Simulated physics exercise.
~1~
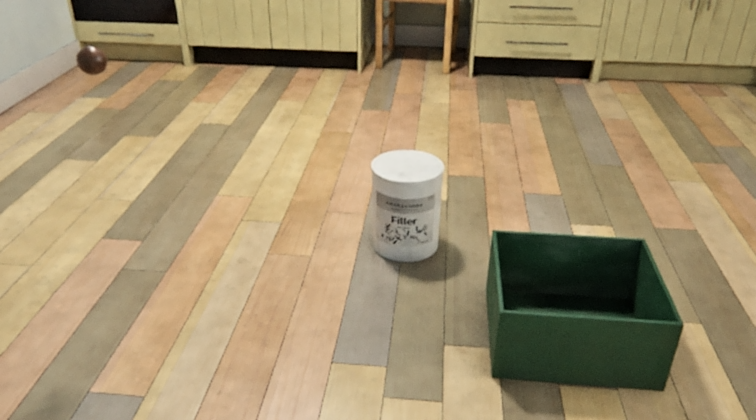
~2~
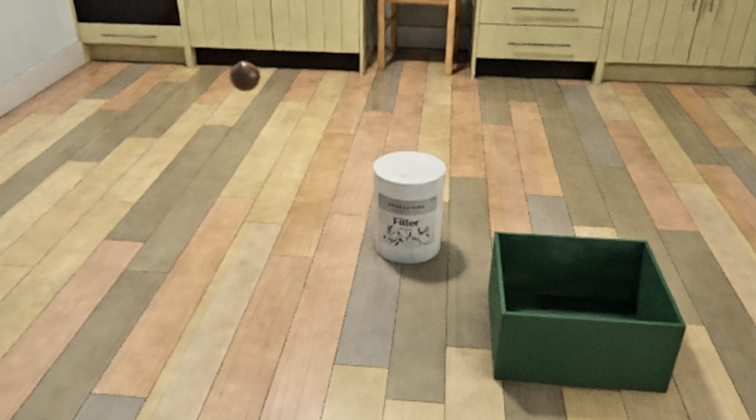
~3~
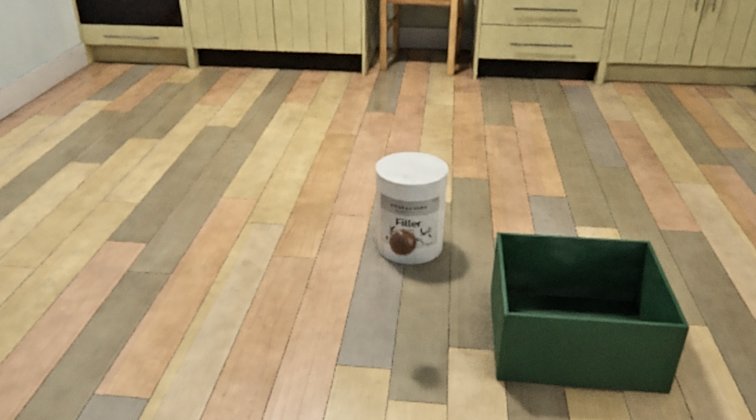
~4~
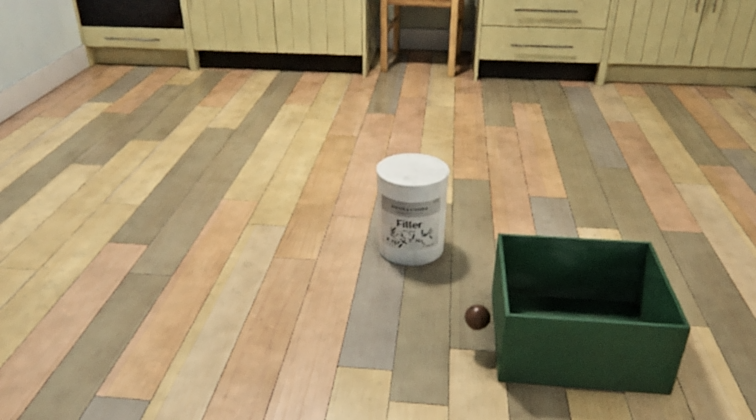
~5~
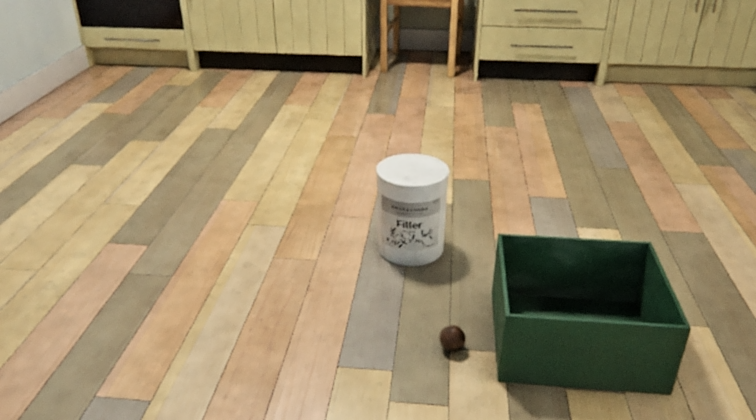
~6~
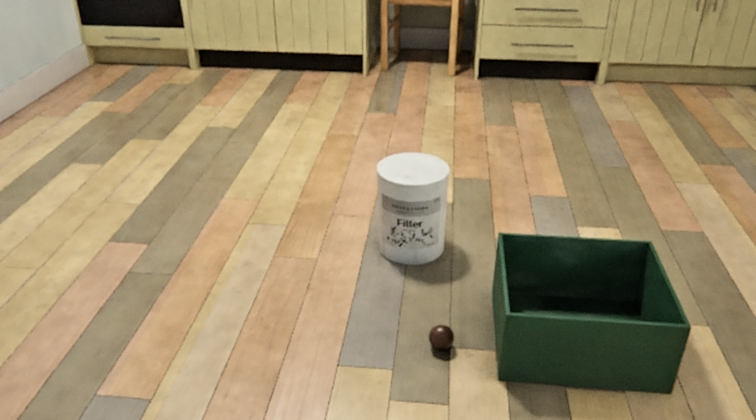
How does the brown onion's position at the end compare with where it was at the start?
At the start the brown onion was at the far upper left, near the cupboards, and at the end it was much closer to the viewer, on the floor just left of the green box.
